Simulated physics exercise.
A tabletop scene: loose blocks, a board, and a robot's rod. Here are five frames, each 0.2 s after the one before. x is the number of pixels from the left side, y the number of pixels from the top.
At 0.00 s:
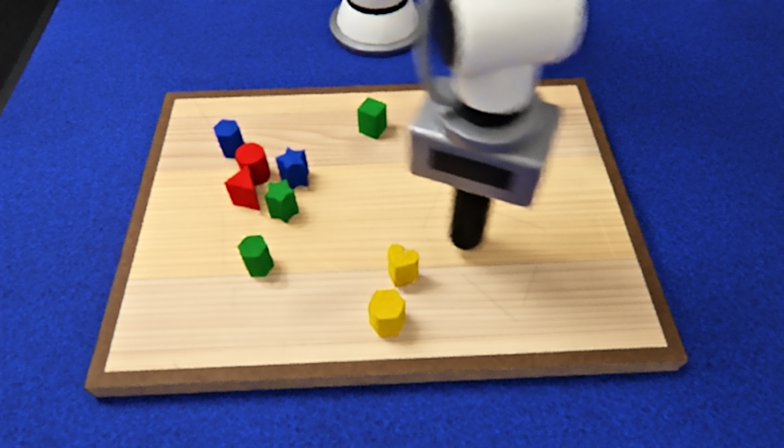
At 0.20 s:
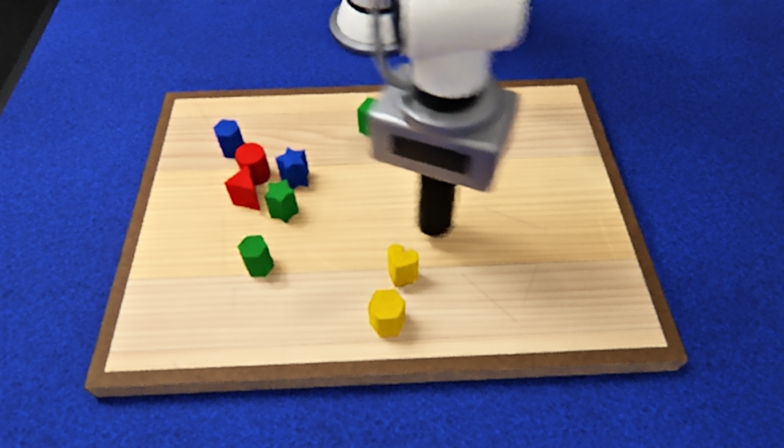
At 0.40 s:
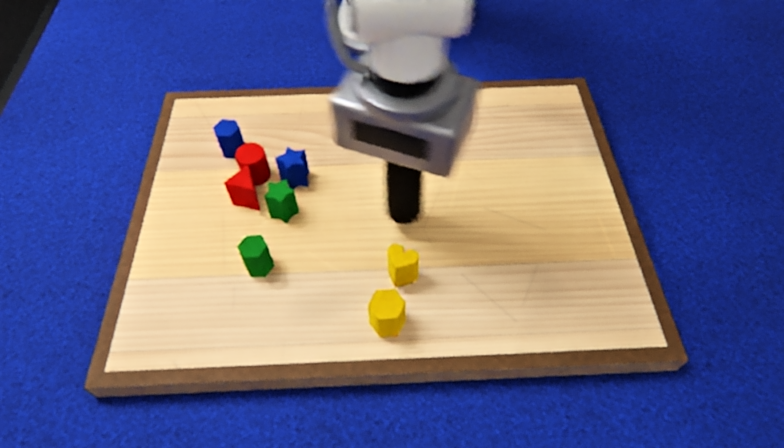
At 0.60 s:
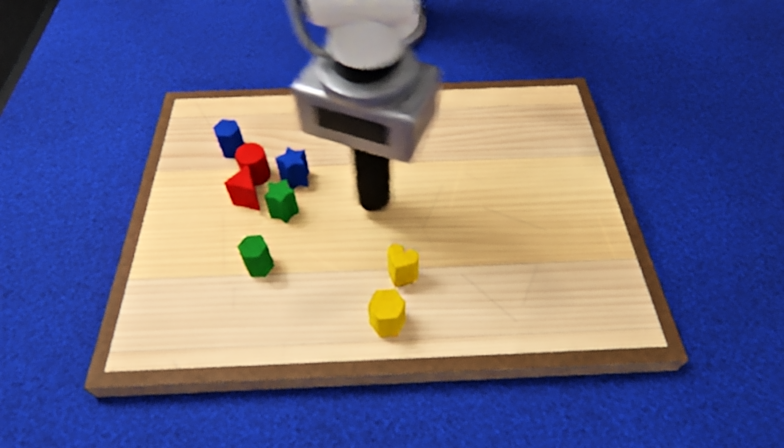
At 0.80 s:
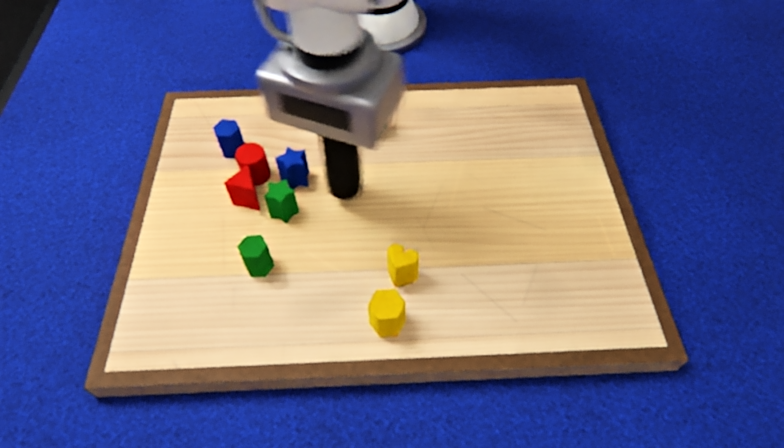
In this clip, a robot arm with a black rod moves steadily left and slightly away across a wooden board, nearing a cluster of red, blue and green blocks, while the visible blocks stay still.
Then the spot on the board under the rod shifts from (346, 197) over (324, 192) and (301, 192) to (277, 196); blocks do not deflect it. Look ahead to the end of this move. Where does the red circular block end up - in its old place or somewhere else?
Answer: Moved.
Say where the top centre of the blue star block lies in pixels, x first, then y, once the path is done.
At pixel (268, 153).
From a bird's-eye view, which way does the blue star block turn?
From above, it turns clockwise.
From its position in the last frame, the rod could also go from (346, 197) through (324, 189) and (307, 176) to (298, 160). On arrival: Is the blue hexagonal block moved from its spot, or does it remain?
The answer is that it remains undisturbed.
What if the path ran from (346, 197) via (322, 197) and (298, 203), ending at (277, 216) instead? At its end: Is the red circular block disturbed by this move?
At the end, its place is the same.
What follows on the original path. Halfway along, rod (310, 181); blue star block (283, 154), turned 15° clockwise.
At the end, rod (274, 186); red triangle in place; red circular block (240, 147); green star block (265, 197), turned 50° anticlockwise; blue star block (268, 153), turned 80° clockwise.
